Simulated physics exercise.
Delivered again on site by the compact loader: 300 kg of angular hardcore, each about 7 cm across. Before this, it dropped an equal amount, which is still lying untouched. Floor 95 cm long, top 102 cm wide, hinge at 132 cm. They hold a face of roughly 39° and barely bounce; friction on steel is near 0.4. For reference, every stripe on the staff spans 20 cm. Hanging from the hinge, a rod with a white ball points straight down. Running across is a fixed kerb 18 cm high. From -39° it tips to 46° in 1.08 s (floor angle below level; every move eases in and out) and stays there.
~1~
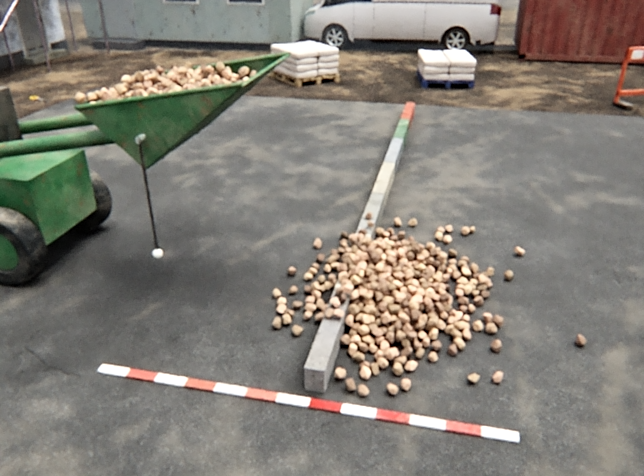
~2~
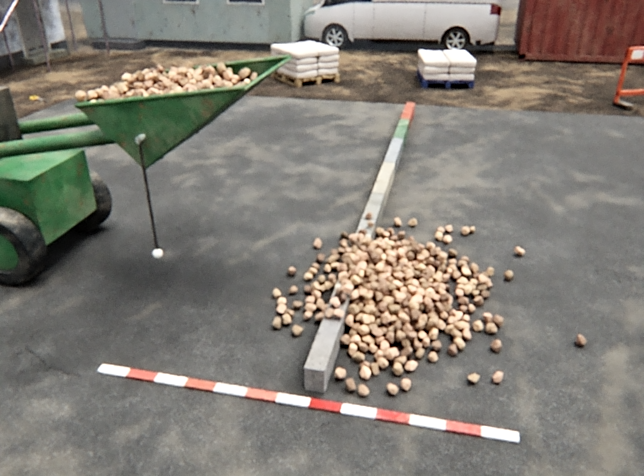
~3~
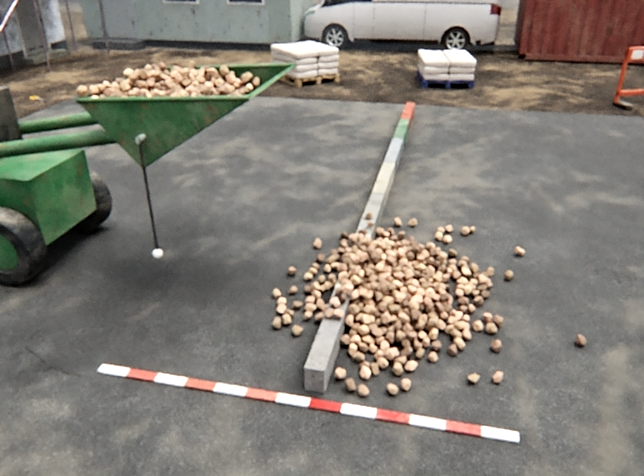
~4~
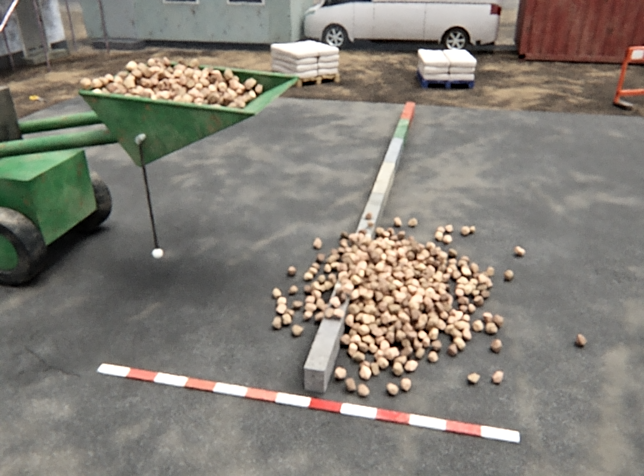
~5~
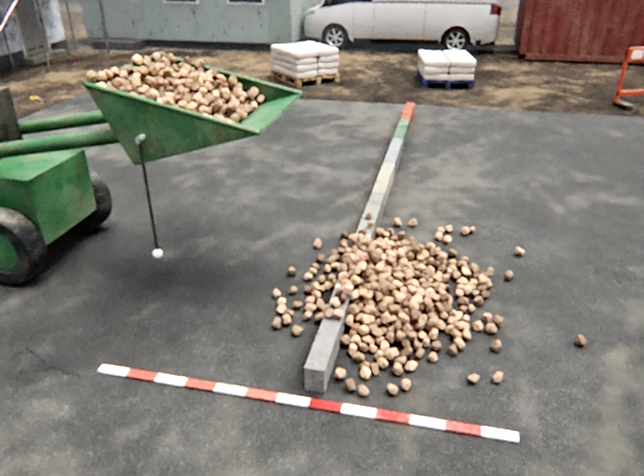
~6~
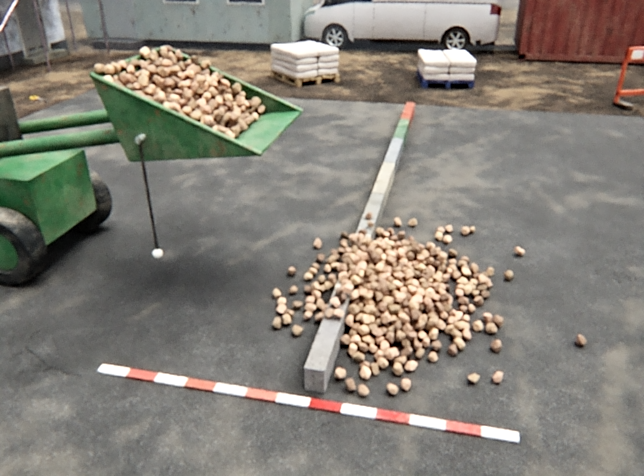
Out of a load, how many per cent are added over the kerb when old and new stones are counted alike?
Around 0 per cent.
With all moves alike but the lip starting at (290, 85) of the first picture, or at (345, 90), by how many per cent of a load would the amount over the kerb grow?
About 10 and 65 per cent.
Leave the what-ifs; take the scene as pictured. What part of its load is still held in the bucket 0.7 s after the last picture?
Close to 65 per cent of the load.
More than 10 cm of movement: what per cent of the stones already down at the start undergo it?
Roughly 0 % of them.
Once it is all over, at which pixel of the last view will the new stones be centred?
Middle: Approx. (297, 272) px.
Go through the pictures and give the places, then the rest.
The bucket is at -39°, its lip at (243, 84); the top of the load is at (204, 72). The earlier load is highest near (360, 262), 26 cm above ground level, 13 % on this side of the kerb, 87 % over the kerb, in the first picture.
The bucket is at -37°, its lip at (244, 88); the top of the load is at (192, 71), in the second picture.
The bucket is at -33°, its lip at (249, 98); the top of the load is at (172, 72), in the third picture.
Lip at (255, 114), floor tilted -26°, highest stones at (158, 68), in the fourth picture.
The bucket is at -17°, its lip at (259, 133); the top of the load is at (154, 61), in the fifth picture.
The bucket is at -7°, its lip at (261, 154); the top of the load is at (159, 56), in the sixth picture.
Then, 0.4 s after the last picture the floor is at 33°; in per cent of one load, 100 in the bucket, 13 on this side of the kerb, 87 over the kerb; the foremost stones are at (510, 310).
Then, 0.7 s after the last picture the floor is at 46°; in per cent of one load, 63 in the bucket, 49 on this side of the kerb, 87 over the kerb; the foremost stones are at (510, 310).
Then, 1.1 s after the last picture the floor is at 46°; in per cent of one load, 8 in the bucket, 105 on this side of the kerb, 87 over the kerb; the foremost stones are at (510, 310).
Then, 3.7 s after the last picture the floor is at 46°; in per cent of one load, 0 in the bucket, 113 on this side of the kerb, 87 over the kerb; the foremost stones are at (510, 310). Net gain over the kerb, 0.
